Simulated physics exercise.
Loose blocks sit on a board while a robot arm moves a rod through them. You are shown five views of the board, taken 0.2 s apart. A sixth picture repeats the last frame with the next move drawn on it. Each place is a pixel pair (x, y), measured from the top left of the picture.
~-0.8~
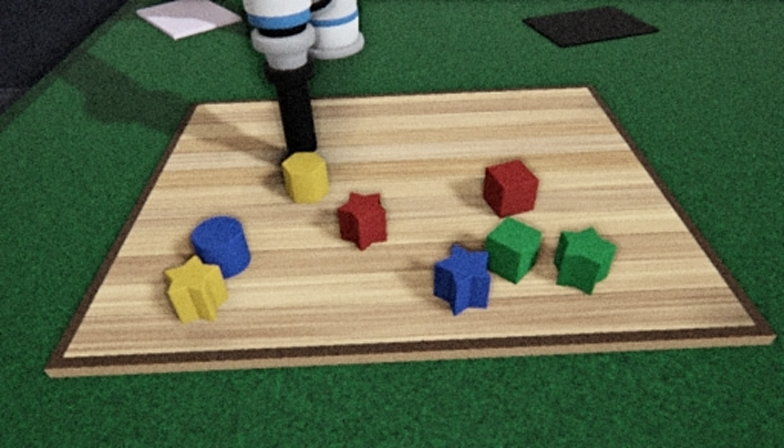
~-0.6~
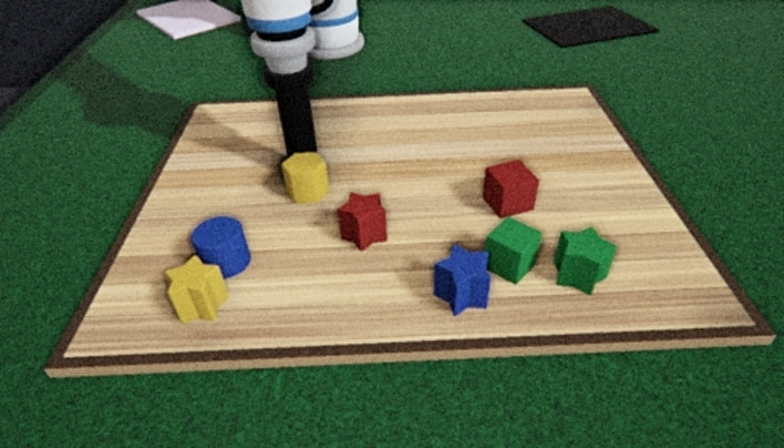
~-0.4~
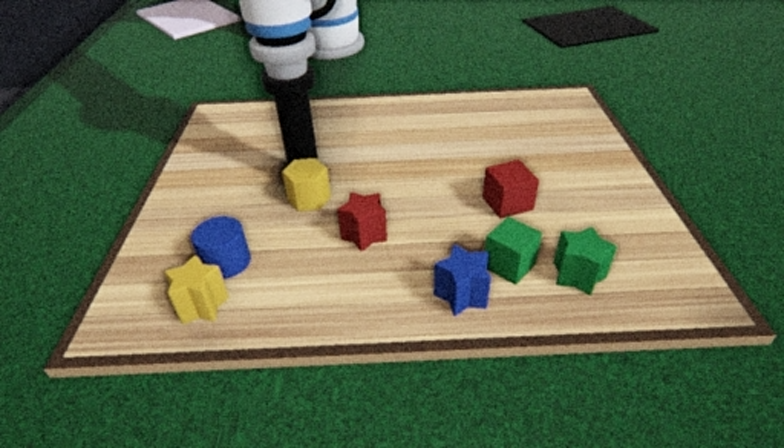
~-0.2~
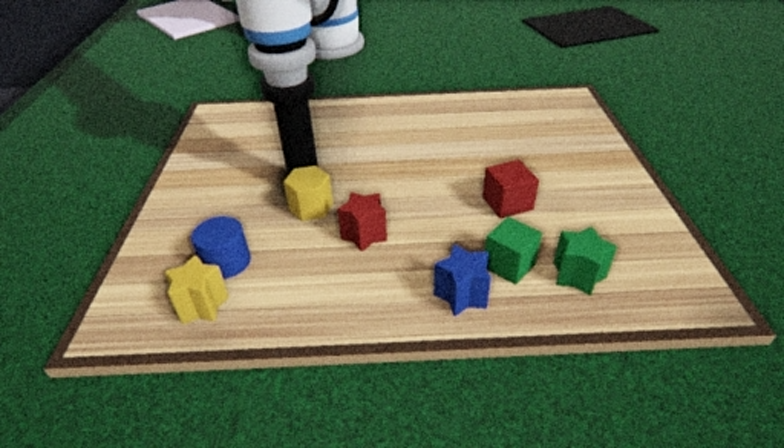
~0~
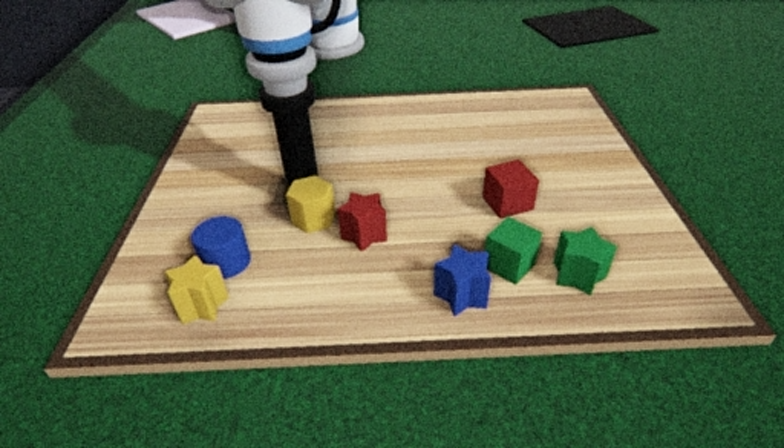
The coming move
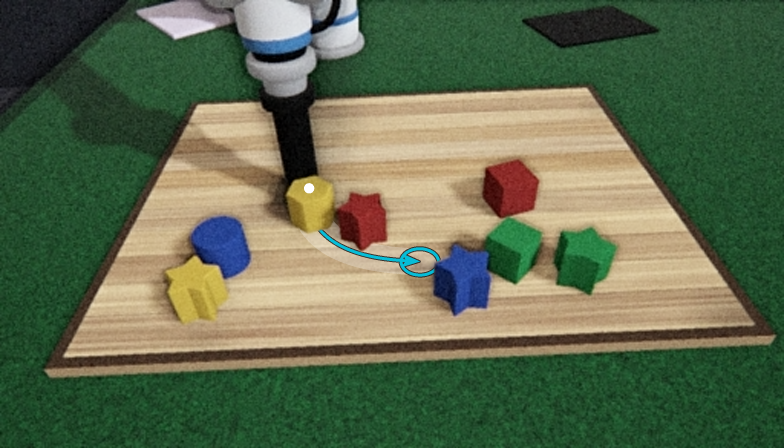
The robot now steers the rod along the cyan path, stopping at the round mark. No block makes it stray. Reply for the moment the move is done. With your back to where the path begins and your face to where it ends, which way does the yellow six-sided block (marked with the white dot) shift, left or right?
It goes right.
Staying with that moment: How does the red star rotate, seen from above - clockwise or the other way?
From the top: Counterclockwise.
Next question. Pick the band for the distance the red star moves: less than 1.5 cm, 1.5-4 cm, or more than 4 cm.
The answer here is over 4 cm.
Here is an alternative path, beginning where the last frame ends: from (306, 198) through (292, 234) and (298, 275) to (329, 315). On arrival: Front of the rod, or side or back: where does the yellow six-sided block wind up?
It lies beside or behind the rod.
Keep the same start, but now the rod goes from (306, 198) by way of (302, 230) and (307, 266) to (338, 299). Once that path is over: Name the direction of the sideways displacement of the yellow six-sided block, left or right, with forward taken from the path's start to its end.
With start-to-end as forward, it shifts left.
Drawn move, from (306, 198) via (320, 230) and (361, 254), ending at (420, 262); the dot is on the yellow six-sided block.
The first path, step by step. One third of the way, rod at (317, 211); yellow six-sided block at (325, 223); red star at (366, 210), turned 45° anticlockwise.
Two thirds of the way, rod at (359, 234); yellow six-sided block at (344, 251), turned 40° clockwise; red star at (395, 217), turned 105° anticlockwise.
At the end, rod at (420, 242); yellow six-sided block at (345, 251), turned 40° clockwise; red star at (445, 213), turned 140° anticlockwise; blue star still.
